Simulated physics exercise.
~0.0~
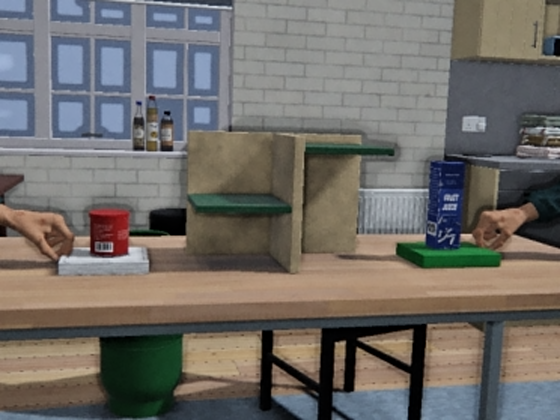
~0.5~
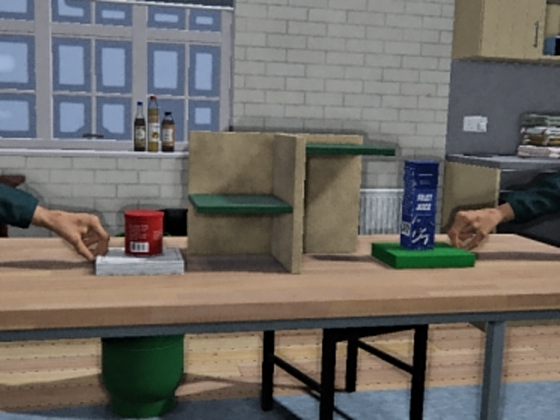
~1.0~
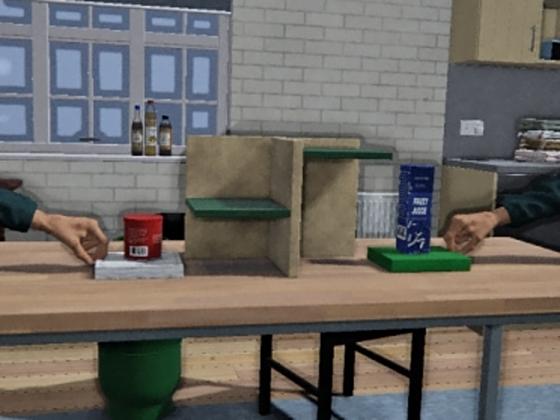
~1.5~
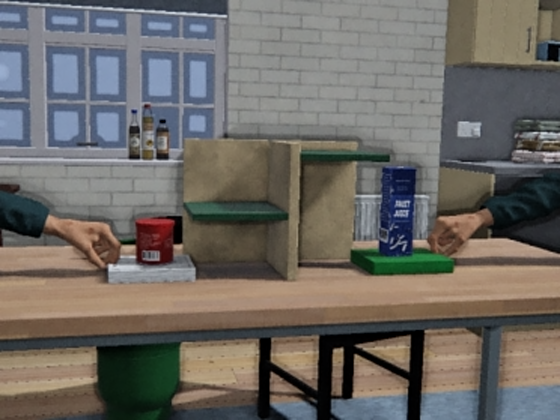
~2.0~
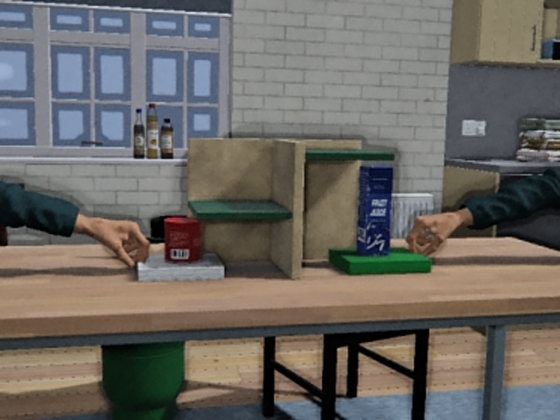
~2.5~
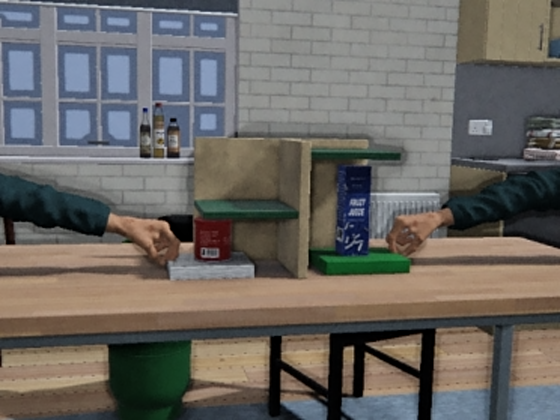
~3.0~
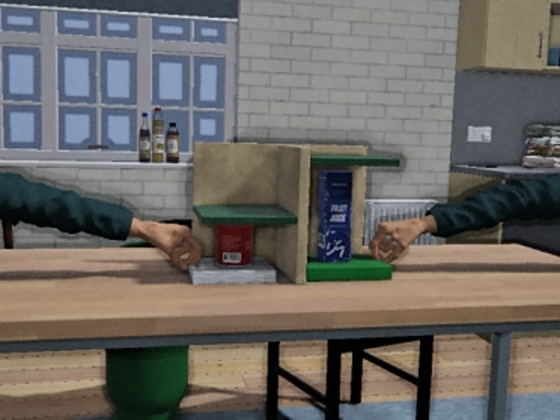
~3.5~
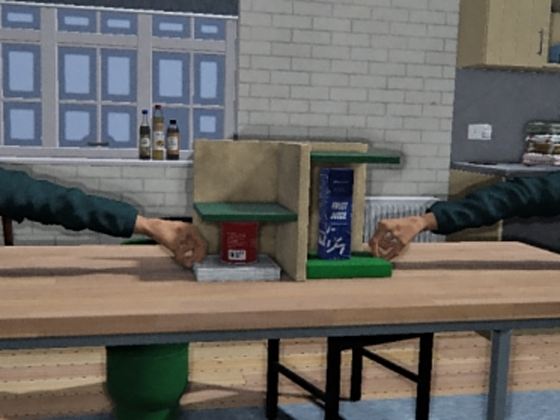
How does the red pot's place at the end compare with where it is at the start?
At the start the red pot is out on the left side of the table, clear of the stand. By the end it is farther right, beneath the stand's lower green shelf.
